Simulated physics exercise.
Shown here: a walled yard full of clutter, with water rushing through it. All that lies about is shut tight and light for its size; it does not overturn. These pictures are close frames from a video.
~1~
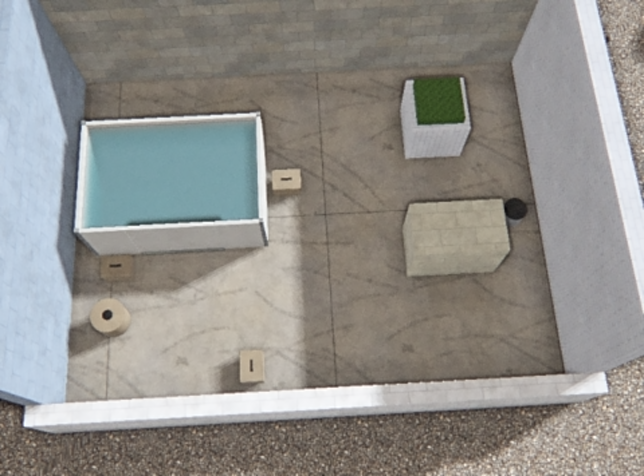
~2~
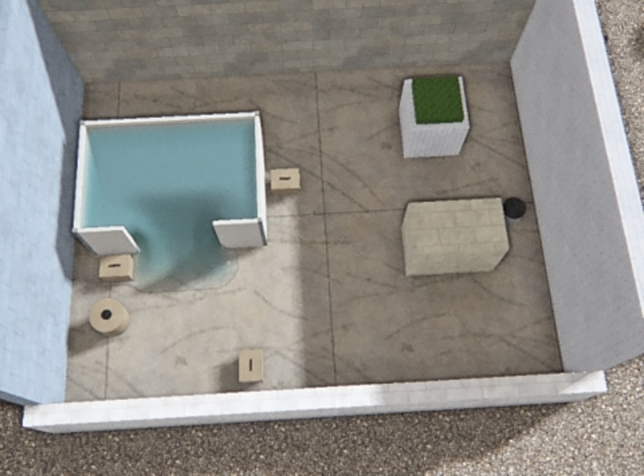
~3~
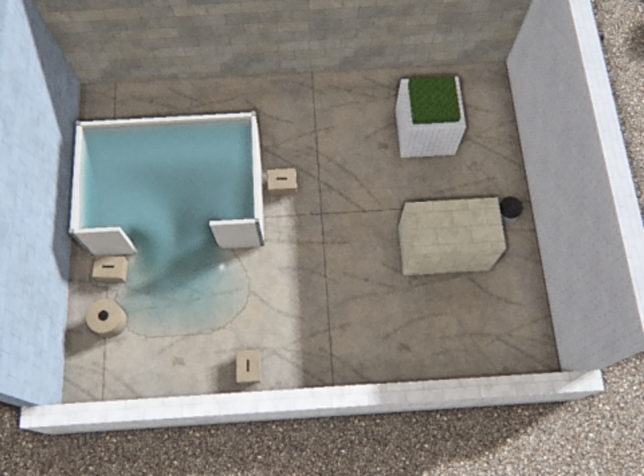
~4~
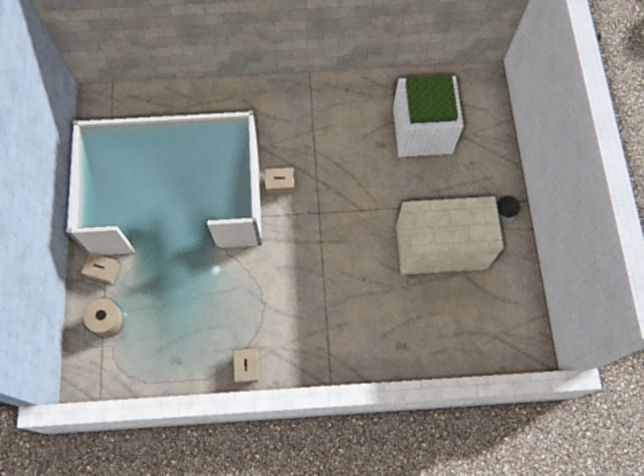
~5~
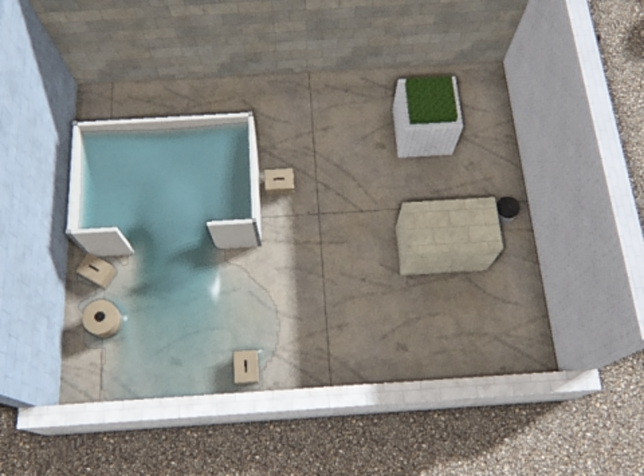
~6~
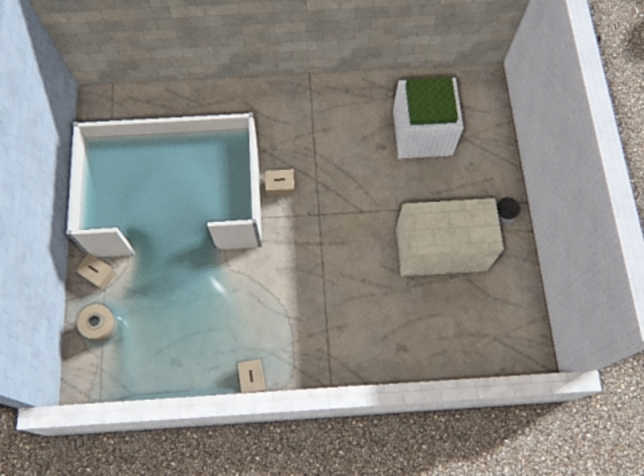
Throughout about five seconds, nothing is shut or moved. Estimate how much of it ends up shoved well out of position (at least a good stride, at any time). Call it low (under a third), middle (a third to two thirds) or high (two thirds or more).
High.
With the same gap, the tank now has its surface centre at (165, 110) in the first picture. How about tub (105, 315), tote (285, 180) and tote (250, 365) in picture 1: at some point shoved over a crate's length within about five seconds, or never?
Result per object - went far, stayed close, went far.
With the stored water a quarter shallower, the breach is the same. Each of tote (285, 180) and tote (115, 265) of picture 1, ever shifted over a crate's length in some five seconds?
Lab note, in order: Stayed below that mark / reached that mark.
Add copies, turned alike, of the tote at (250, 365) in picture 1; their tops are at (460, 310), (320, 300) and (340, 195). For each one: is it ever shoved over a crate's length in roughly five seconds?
The answers, in order, are displaced a stride, displaced a stride and remains nearby.
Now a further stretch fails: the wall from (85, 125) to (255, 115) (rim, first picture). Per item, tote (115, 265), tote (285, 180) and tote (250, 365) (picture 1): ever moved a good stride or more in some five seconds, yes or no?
In turn: Never so far, short of that, swept aside.
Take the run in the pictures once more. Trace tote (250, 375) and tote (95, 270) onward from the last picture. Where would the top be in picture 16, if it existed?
I'd say around (504, 282) for the first and around (127, 261) for the second.
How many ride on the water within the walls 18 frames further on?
You get 2.
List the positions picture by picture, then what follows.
A tote at (116, 266), on the bottom; a tote at (252, 366) rests on the ground; 0 of 5 have shifted, in the first picture.
A tote at (115, 266) rests on the ground; a tote at (251, 365) rests on the ground; 0 of 5 have shifted, in the second picture.
A tote at (108, 267), on the bottom, close to its start; a tote at (248, 366), on the bottom; 0 of 5 have shifted, in the third picture.
A tote at (99, 267), on the bottom, close to its start; a tote at (246, 365), on the bottom; 1 of 5 have shifted, in the fourth picture.
A tote at (94, 268), on the bottom, close to its start; a tote at (246, 366) rests on the ground; 1 of 5 have shifted, in the fifth picture.
A tote at (93, 269) rests on the ground, close to its start; a tote at (251, 376), on the bottom, close to its start; 3 of 5 have shifted, in the sixth picture.
A moment on, 1 of 5 are well off their spots; 1 afloat.
Next, 1 of 5 are well off their spots; 2 afloat.
Later, 2 of 5 are well off their spots; 2 afloat.
In the end, 3 of 5 are well off their spots, and 4 have been at some point; 3 afloat.
